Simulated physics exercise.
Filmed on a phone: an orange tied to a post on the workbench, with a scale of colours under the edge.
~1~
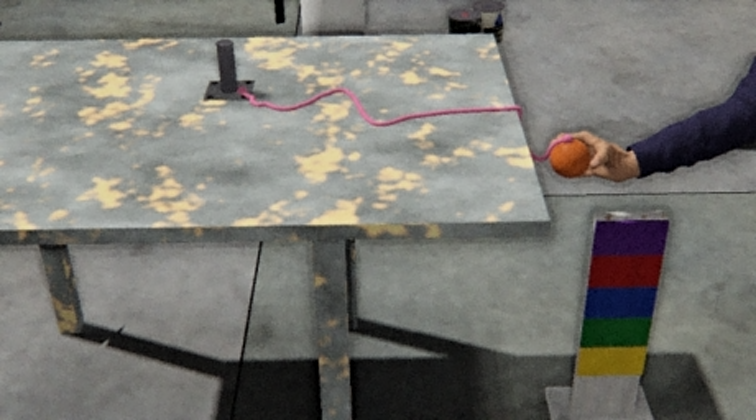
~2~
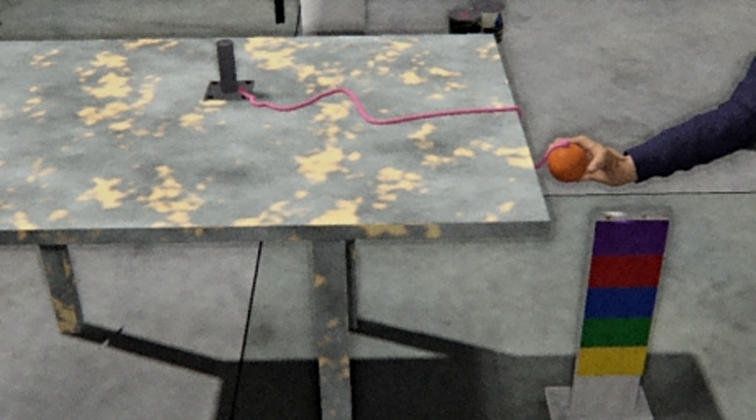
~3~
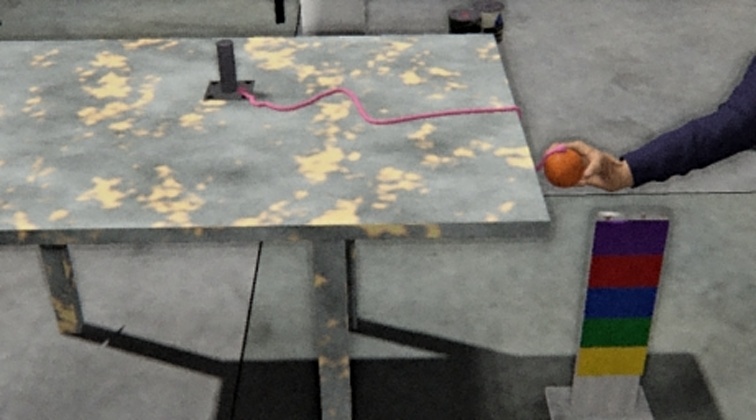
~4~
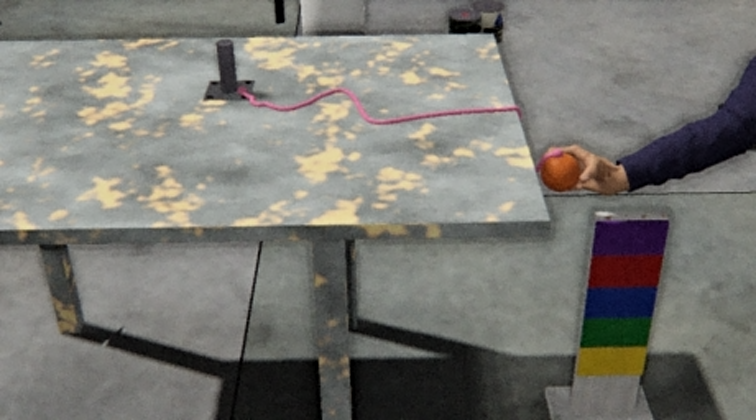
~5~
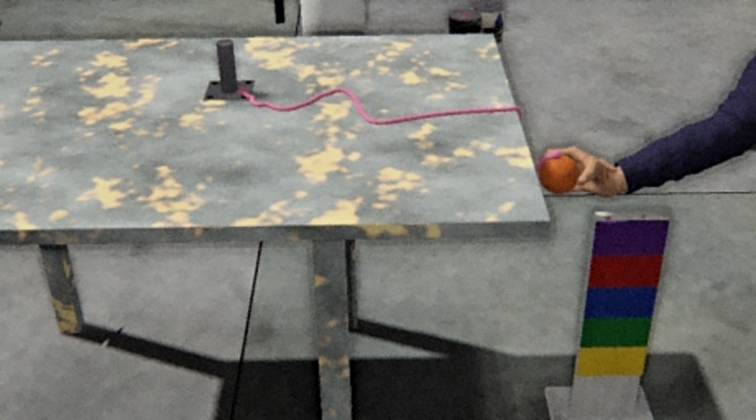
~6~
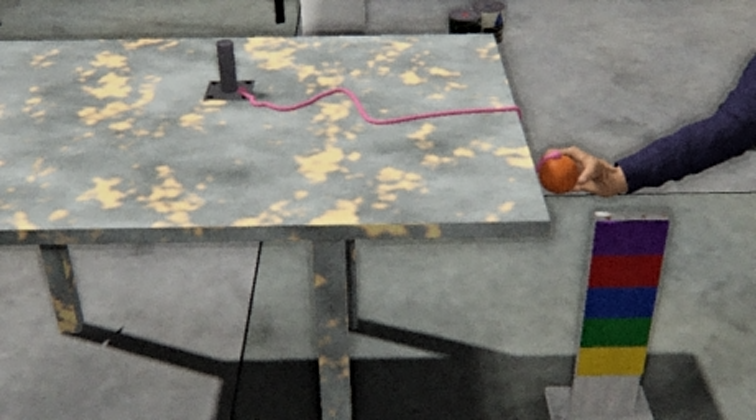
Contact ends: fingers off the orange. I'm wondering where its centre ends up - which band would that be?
That would be the blue band.
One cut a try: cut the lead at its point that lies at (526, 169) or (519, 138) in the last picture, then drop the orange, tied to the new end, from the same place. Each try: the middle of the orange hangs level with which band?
Red; purple.
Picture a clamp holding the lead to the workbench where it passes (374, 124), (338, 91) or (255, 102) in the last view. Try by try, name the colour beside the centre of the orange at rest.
Going through them one at a time, the answers are purple; red; blue.
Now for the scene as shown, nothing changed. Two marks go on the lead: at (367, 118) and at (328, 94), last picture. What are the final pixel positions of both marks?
First near (452, 105), second near (367, 99).
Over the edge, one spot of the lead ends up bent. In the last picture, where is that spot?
That spot is roughly at (428, 116).
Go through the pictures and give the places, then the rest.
In the first picture, orange (571, 159); purple (631, 240); red (626, 272); blue (621, 304); green (616, 334); yellow (612, 362).
In the second picture, orange (568, 163); lead through (259, 105) (328, 94) (367, 118) (448, 114) (518, 130).
In the third picture, orange (564, 169).
In the fourth picture, orange (560, 173); lead through (259, 105) (328, 94) (367, 118) (448, 114) (518, 129).
In the fifth picture, orange (559, 174).
In the sixth picture, orange (559, 174); lead through (259, 105) (328, 94) (367, 118) (448, 114) (518, 129).
A little later, orange near (511, 279); level with red.
Next, orange near (516, 295); level with blue.
When it is over, orange near (508, 294); level with blue. Its middle rests at the blue band.
